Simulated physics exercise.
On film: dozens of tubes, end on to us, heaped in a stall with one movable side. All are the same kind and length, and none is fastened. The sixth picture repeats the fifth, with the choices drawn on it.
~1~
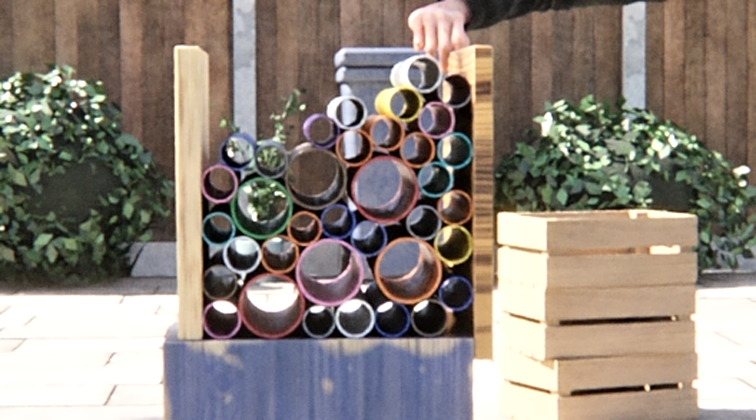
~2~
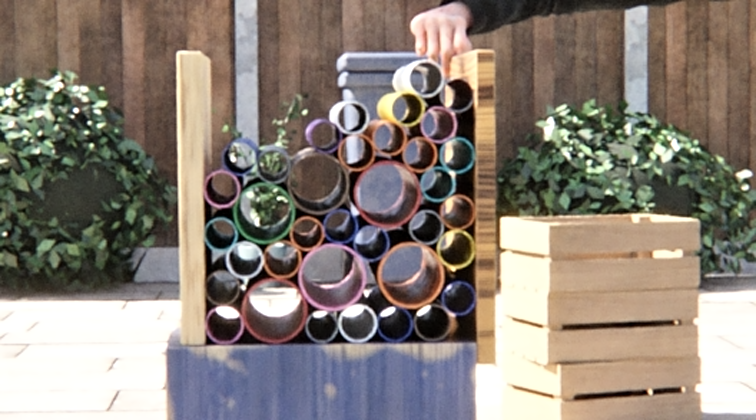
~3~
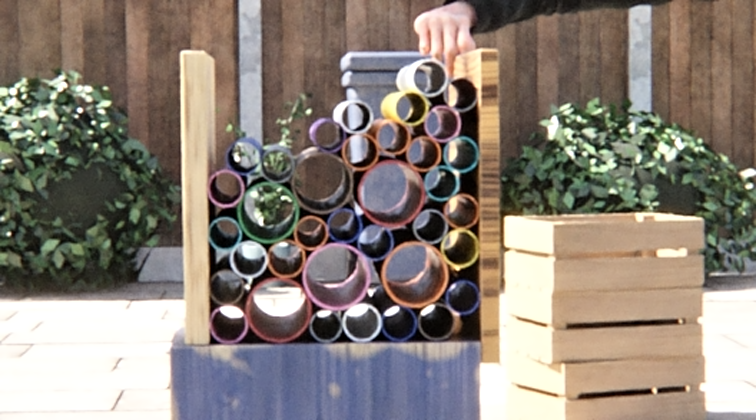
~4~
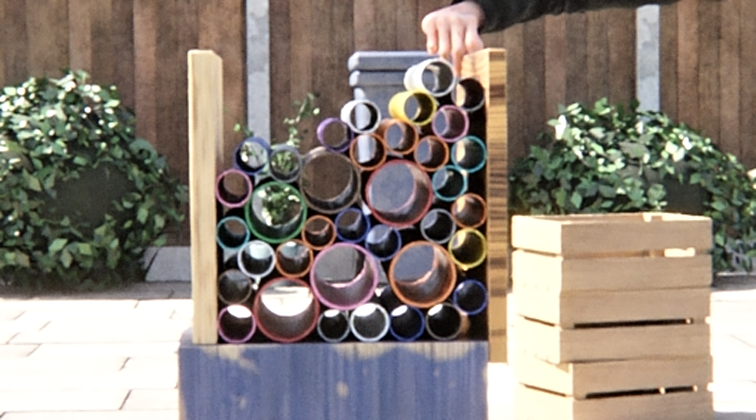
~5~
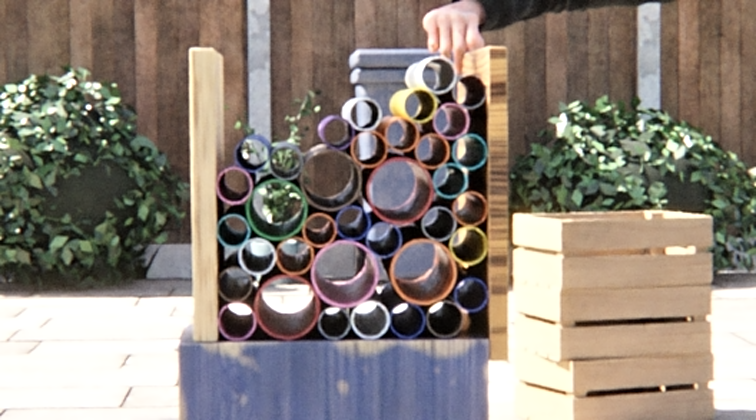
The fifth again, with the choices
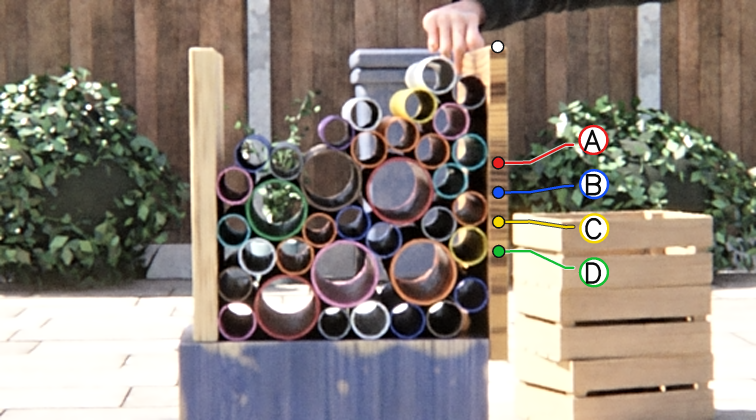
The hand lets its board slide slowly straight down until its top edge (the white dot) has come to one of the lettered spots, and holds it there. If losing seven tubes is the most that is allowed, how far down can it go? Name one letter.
Stop at C.
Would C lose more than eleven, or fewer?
It loses fewer than eleven.
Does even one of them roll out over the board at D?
Yes.
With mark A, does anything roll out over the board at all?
Yes, at A.
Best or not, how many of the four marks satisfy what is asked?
The number is three.
On the marked copy, A at (499, 163); B at (499, 193); C at (499, 222); D at (499, 252); the white dot at (498, 47).
Following C. Soon after the start, top of the board (487, 125).
Later, top of the board (488, 213).
In the end, top of the board (488, 222), five out over the board.
As for the rest, A two out over the board; B two out over the board; D more than seven out over the board.
